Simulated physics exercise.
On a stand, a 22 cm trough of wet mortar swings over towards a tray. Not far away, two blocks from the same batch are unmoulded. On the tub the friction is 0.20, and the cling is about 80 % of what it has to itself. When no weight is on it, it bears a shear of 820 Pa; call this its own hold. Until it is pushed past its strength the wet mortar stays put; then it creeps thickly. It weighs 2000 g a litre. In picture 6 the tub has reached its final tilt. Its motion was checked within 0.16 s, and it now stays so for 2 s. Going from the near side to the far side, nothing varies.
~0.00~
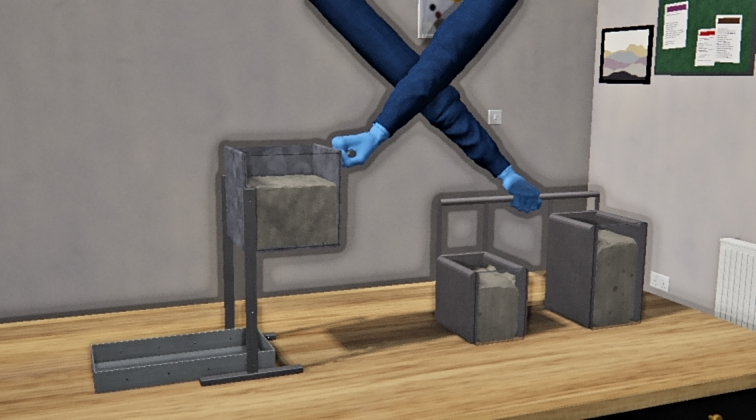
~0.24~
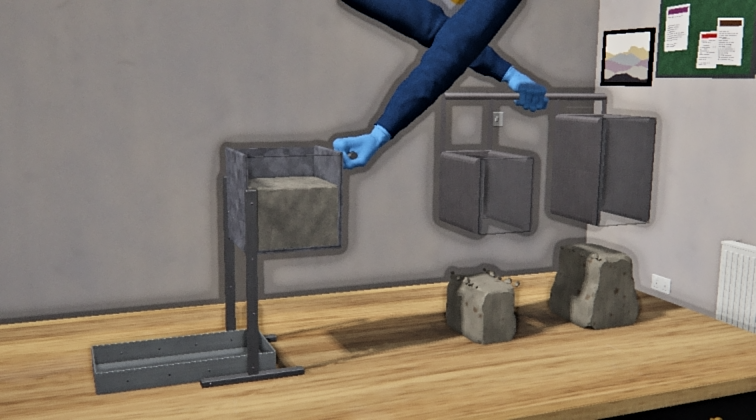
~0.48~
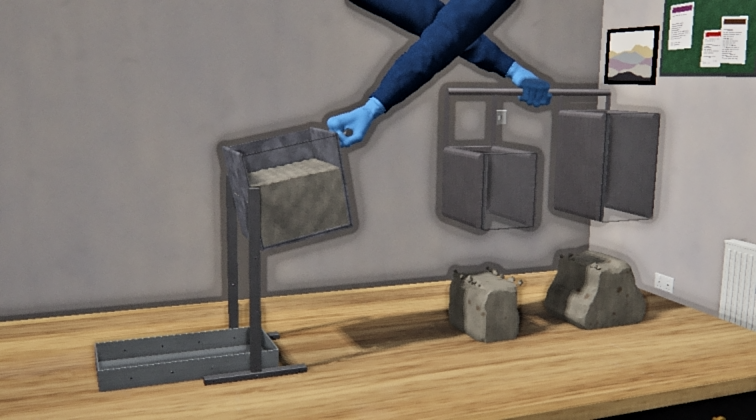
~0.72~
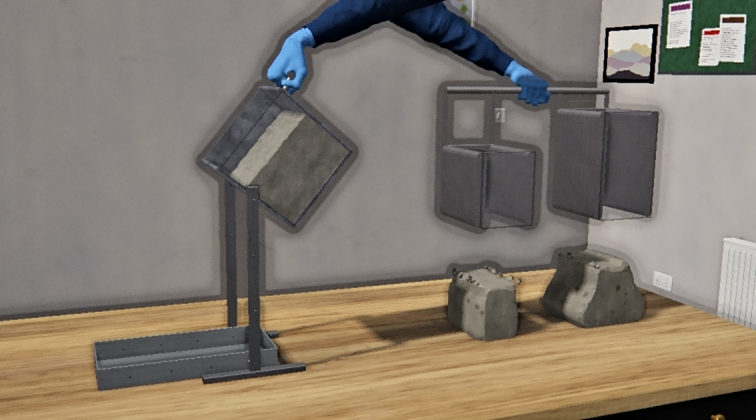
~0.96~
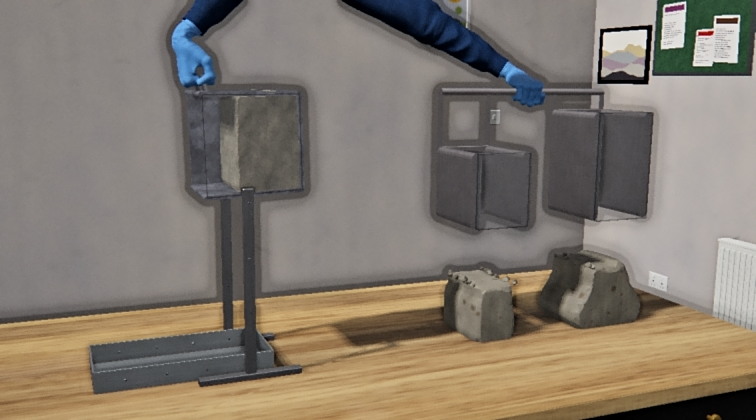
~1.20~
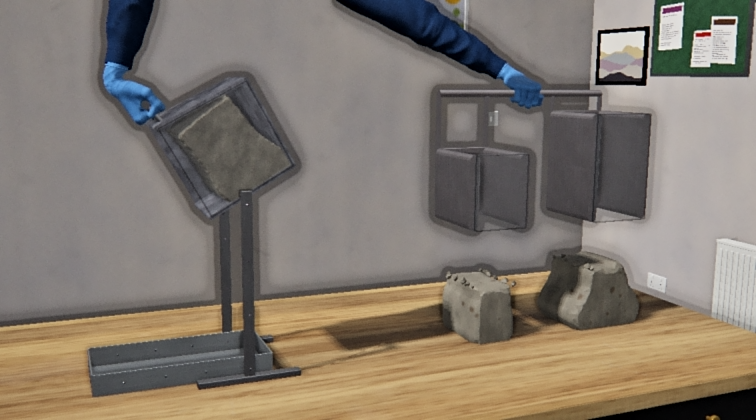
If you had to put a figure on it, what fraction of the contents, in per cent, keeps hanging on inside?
The fraction that keeps hanging on inside is around 8 per cent.
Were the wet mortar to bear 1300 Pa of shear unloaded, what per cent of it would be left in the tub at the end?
Around 12 per cent.
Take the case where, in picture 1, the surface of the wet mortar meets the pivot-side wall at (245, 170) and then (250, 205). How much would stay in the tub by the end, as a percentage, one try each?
Close to 8 percent the first time and close to 10 percent the second.
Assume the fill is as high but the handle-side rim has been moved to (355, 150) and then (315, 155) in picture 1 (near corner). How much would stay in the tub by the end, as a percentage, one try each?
Respectively 8 % and 6 %.
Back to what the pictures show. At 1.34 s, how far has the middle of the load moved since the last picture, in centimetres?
Around 9 cm.
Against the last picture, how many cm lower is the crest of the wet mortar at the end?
About 12 cm.
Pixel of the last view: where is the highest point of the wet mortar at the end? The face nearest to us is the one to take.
Highest point: Approx. (281, 153).
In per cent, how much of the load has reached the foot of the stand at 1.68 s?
By then close to 65 % is down.
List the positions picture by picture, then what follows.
Handle-side rim at (338, 152), tilt 0 degrees; crest of the wet mortar at (254, 187); block heights 16 cm, 25 cm (left to right), in the first picture.
Handle-side rim at (340, 154), tilt 0 degrees; crest of the wet mortar at (255, 189); block heights 16 cm, 21 cm (left to right), in the second picture.
Handle-side rim at (334, 135), tilt 11 degrees; crest of the wet mortar at (333, 168); block heights 16 cm, 18 cm (left to right), in the third picture.
Handle-side rim at (280, 91), tilt 50 degrees; crest of the wet mortar at (307, 117); block heights 16 cm, 18 cm (left to right), in the fourth picture.
Handle-side rim at (201, 97), tilt 92 degrees; crest of the wet mortar at (288, 97); block heights 16 cm, 18 cm (left to right), in the fifth picture.
Handle-side rim at (158, 131), tilt 119 degrees; crest of the wet mortar at (225, 98); block heights 16 cm, 18 cm (left to right), in the sixth picture.
After 1.34 s, the tub is at 119 degrees and holds 70 %.
After 1.51 s, the tub is at 119 degrees and holds 23 %.
After 1.68 s, the tub is at 119 degrees and holds 8 %.
After 1.85 s, the tub is at 119 degrees and holds 8 %.
After 3.20 s, the tub is at 119 degrees and holds 8 %.
